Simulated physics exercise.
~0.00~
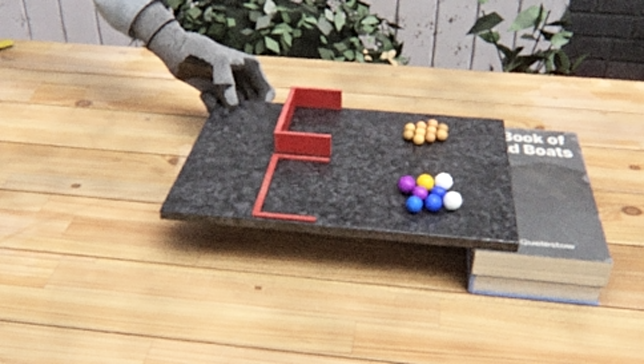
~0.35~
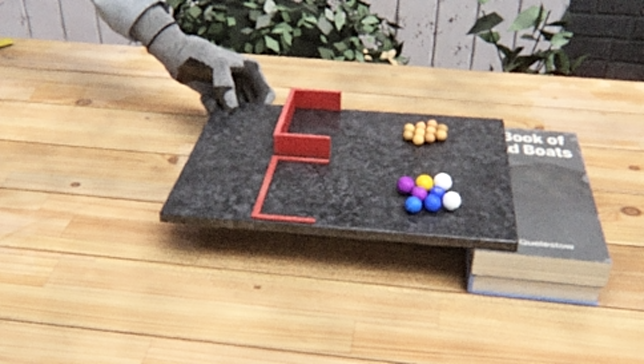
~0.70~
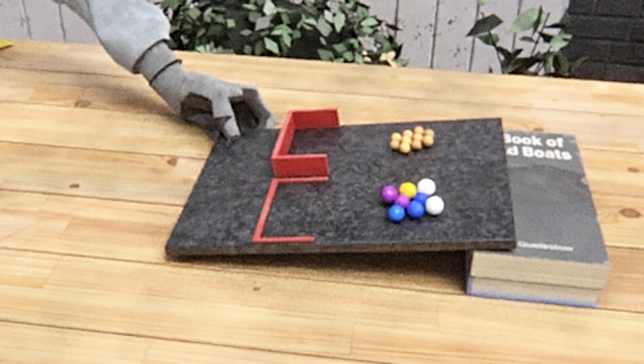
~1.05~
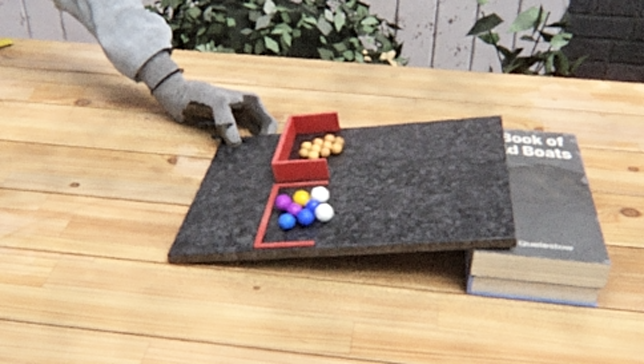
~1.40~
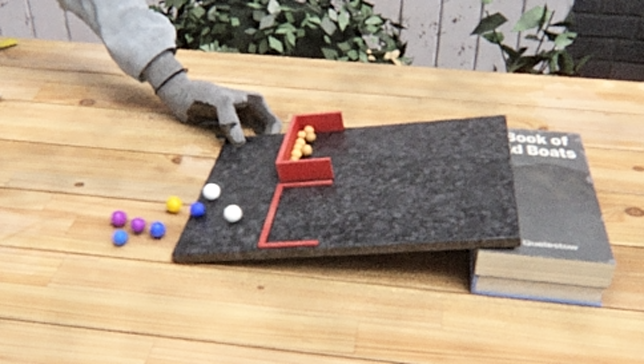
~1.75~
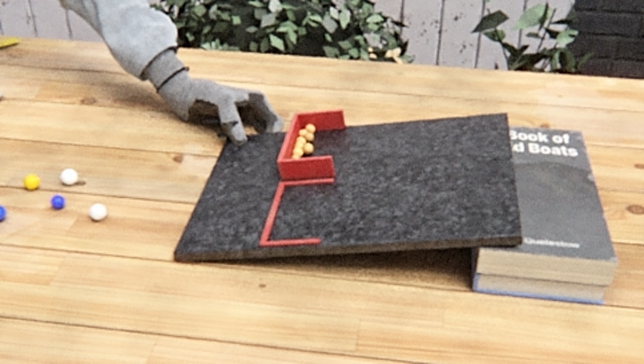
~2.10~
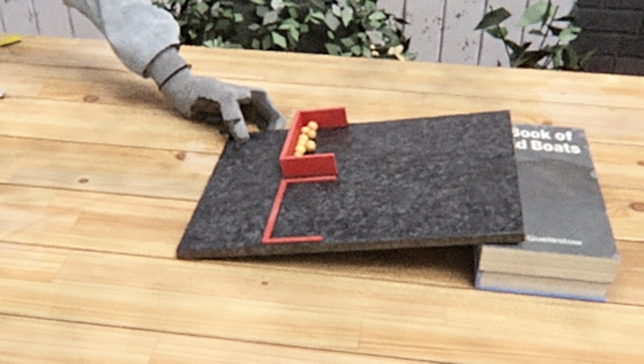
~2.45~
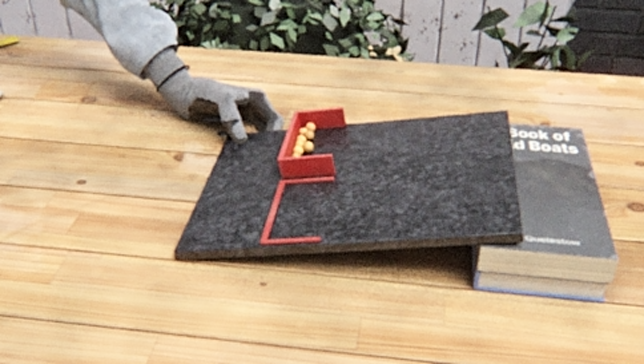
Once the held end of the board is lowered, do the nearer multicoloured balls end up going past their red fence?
Yes, the nearer multicoloured balls go over their low red fence and roll off the board to the left, while the tan balls farther back pile up behind theirs.
The clip shows a gloved or grey hand lowering the left end of a dark board propped on a book, sending two heaps of balls rolling left. The nearer multicoloured balls pass their low red fence and roll out of view, while the tan ones stay gathered behind theirs.
